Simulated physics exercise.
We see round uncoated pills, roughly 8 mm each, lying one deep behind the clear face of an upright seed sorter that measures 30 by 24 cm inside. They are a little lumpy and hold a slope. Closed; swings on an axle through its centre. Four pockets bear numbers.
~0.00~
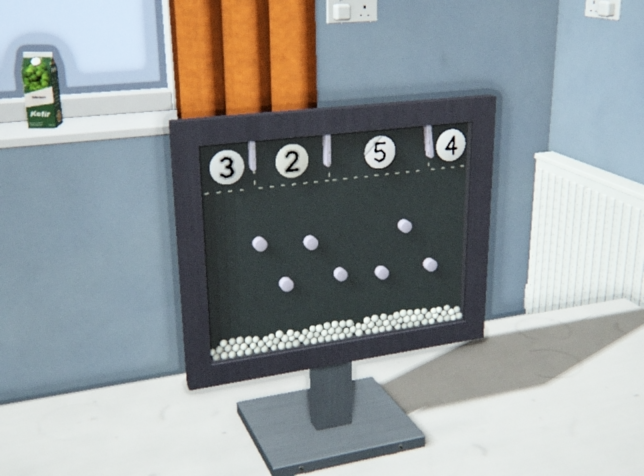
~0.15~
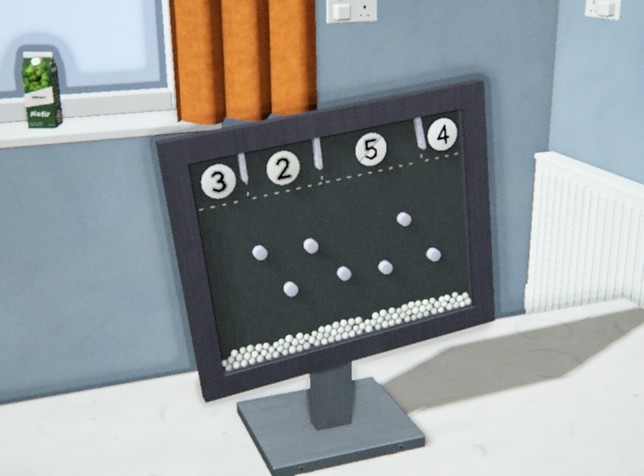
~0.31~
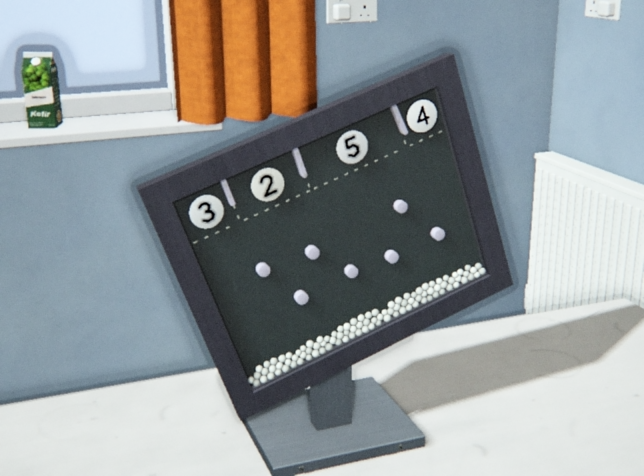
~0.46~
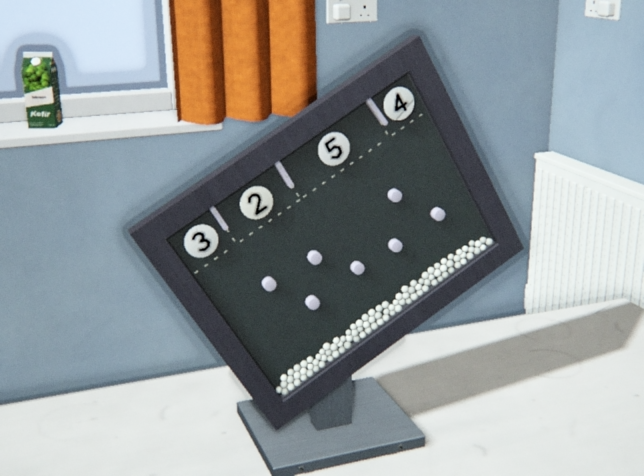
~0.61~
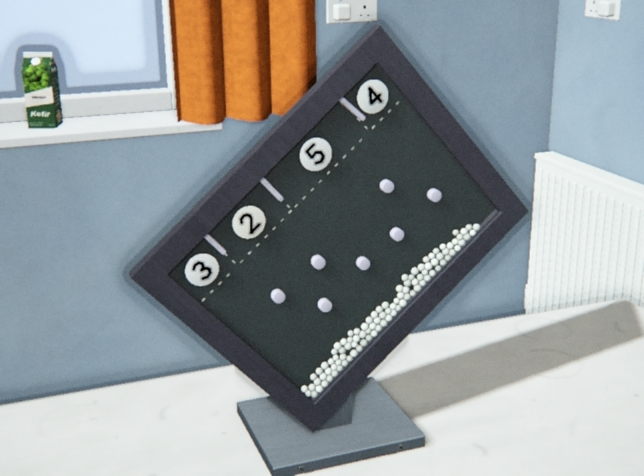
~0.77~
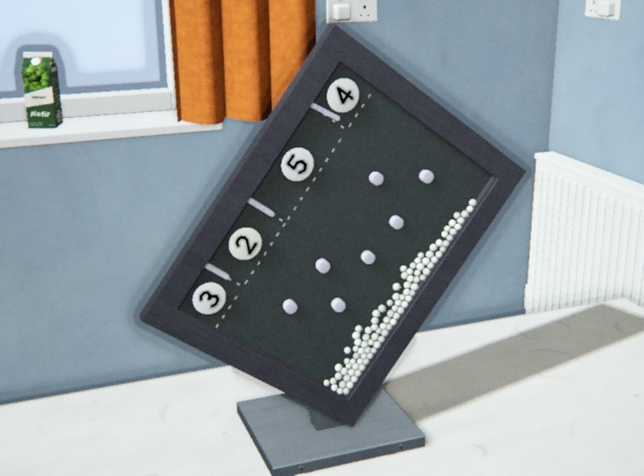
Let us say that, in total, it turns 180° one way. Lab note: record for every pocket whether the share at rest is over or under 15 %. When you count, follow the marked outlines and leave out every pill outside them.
Recorded: No. 2 over, 3 over, 4 under, 5 under.
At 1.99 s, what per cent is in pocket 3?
40 per cent.
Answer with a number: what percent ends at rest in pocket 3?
That comes to near 45 percent.
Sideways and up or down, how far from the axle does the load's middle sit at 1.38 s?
Position estimate: Right 9 cm, below 11 cm.
After 1.38 s, it stands 100° anticlockwise; the pills' middle is 9 cm right of and 11 cm below the centre; nothing in the marked areas.
After 1.99 s, it stands 146° anticlockwise; the pills' middle is 8 cm right of and 11 cm below the centre; no. 3, 40 %.
After 2.51 s, it stands 180° anticlockwise; the pills' middle is 13 cm right of and 6 cm below the centre; no. 2, 10 %, no. 3, 45 %.
All still by 3.3 s, it stands 180° anticlockwise; no. 2, 40 %, no. 3, 45 %, no. 4, 0 %, no. 5, 0 %, elsewhere 15 %.
